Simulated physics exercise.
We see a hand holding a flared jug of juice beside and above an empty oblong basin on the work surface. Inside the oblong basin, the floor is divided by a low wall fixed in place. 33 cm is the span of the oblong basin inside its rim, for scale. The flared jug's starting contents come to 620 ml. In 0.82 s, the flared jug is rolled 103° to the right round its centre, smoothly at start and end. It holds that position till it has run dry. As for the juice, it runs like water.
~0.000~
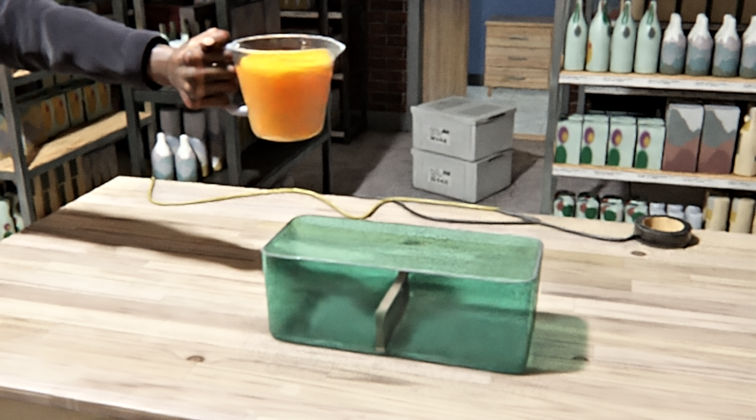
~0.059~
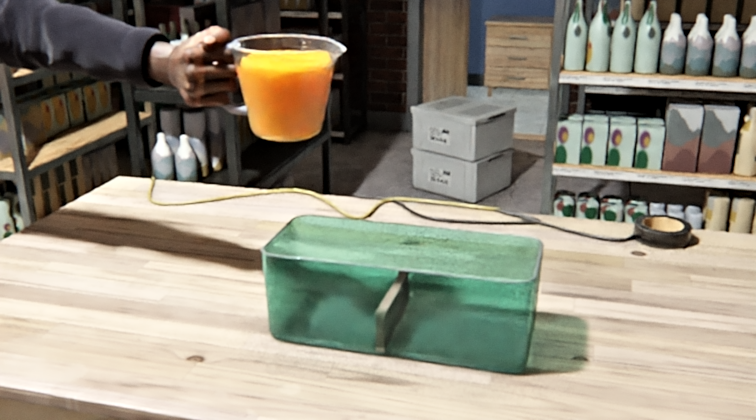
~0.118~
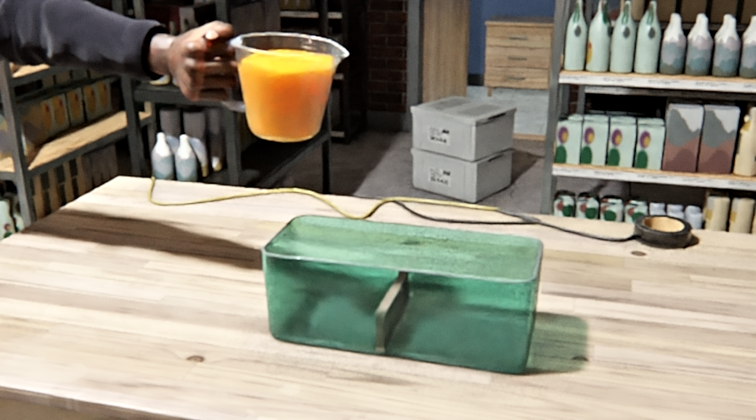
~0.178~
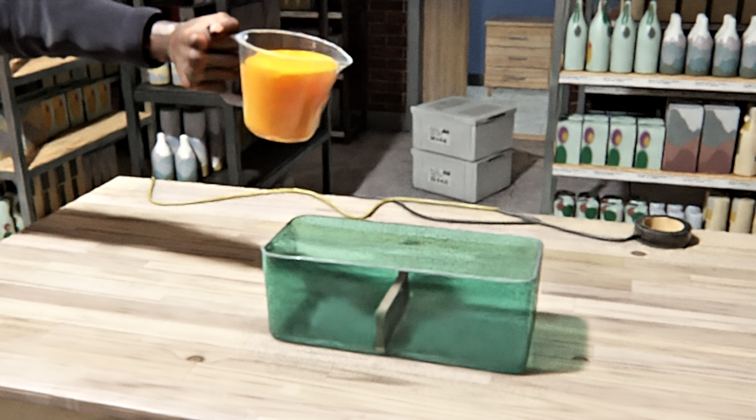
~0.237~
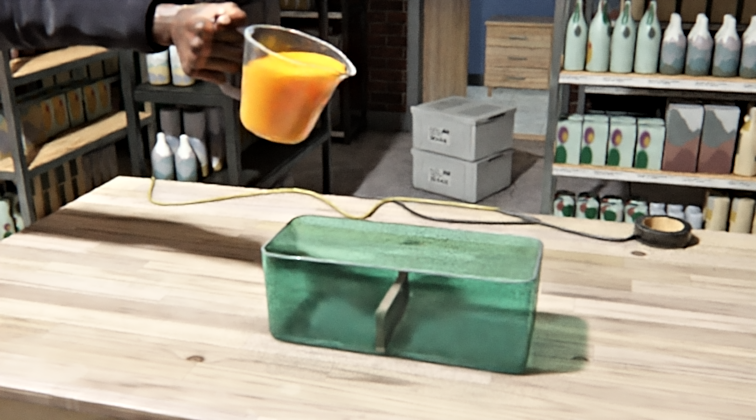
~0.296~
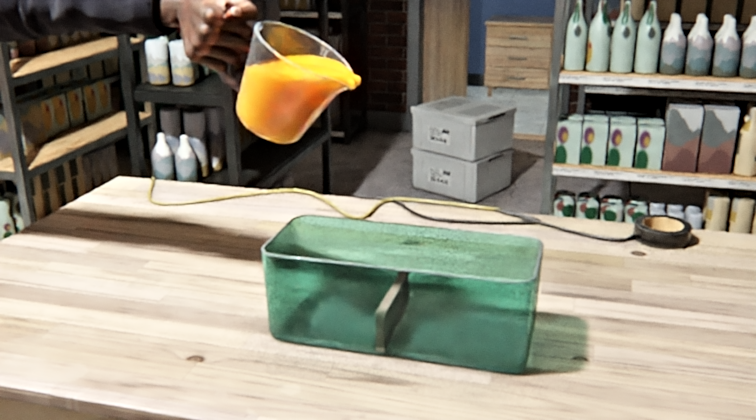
A hand held a clear jug of orange juice above an empty green basin on a wooden table, then smoothly tilted it to the right until the juice reached the lip.
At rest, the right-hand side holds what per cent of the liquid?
It holds some 64 in every hundred.
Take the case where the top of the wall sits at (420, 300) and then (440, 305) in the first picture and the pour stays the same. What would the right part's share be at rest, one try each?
The first gives near 15 per cent and the second near 5 per cent.
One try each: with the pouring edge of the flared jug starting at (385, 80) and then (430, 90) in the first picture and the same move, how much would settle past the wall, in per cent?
About 95 %, then about 95 %.
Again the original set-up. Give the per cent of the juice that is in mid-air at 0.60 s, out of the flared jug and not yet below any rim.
I'd say close to 34 per cent.
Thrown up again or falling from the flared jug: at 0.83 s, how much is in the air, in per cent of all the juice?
Roughly 16 %.
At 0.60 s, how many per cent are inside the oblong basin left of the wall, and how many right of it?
Lab note: Left near 1, right near 18.
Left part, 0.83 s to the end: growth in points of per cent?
Difference: Approx. 16 %.
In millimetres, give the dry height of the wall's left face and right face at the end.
Left about 40 mm, while the right is about 34 mm.
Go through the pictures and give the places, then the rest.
It leans 0°; its right rim is at (344, 48); the juice meets the walls at (244, 57) and (332, 61); the oblong basin's rim runs from (279, 234) to (539, 261); the wall's top is at (393, 292), in the first frame.
It leans 1°; its right rim is at (345, 49); the juice meets the walls at (245, 56) and (331, 61), in the second frame.
It leans 5°; its right rim is at (347, 54); the juice meets the walls at (246, 55) and (334, 63), in the third frame.
It leans 12°; its right rim is at (351, 62); the juice meets the walls at (249, 55) and (339, 65), in the fourth frame.
It leans 20°; its right rim is at (355, 73); the juice meets the walls at (252, 59) and (348, 68), in the fifth frame.
It leans 30°; its right rim is at (357, 86); the juice meets the walls at (253, 64) and (353, 76); 1 per cent is over the edge, in the sixth frame.
By 0.60 s the tilt is 86° and 48 per cent is still to pour, 1 is left of the wall and 18 right of it.
By 0.83 s the tilt is 103° and 6 per cent is still to pour, 19 is left of the wall and 59 right of it.
By 1.06 s the tilt is 103° and 0 per cent is still to pour, 34 is left of the wall and 64 right of it.
By 1.32 s the tilt is 103° and 0 per cent is still to pour, 34 is left of the wall and 64 right of it.
At rest 34 per cent lies left of the wall, 64 right of it and 2 outside.
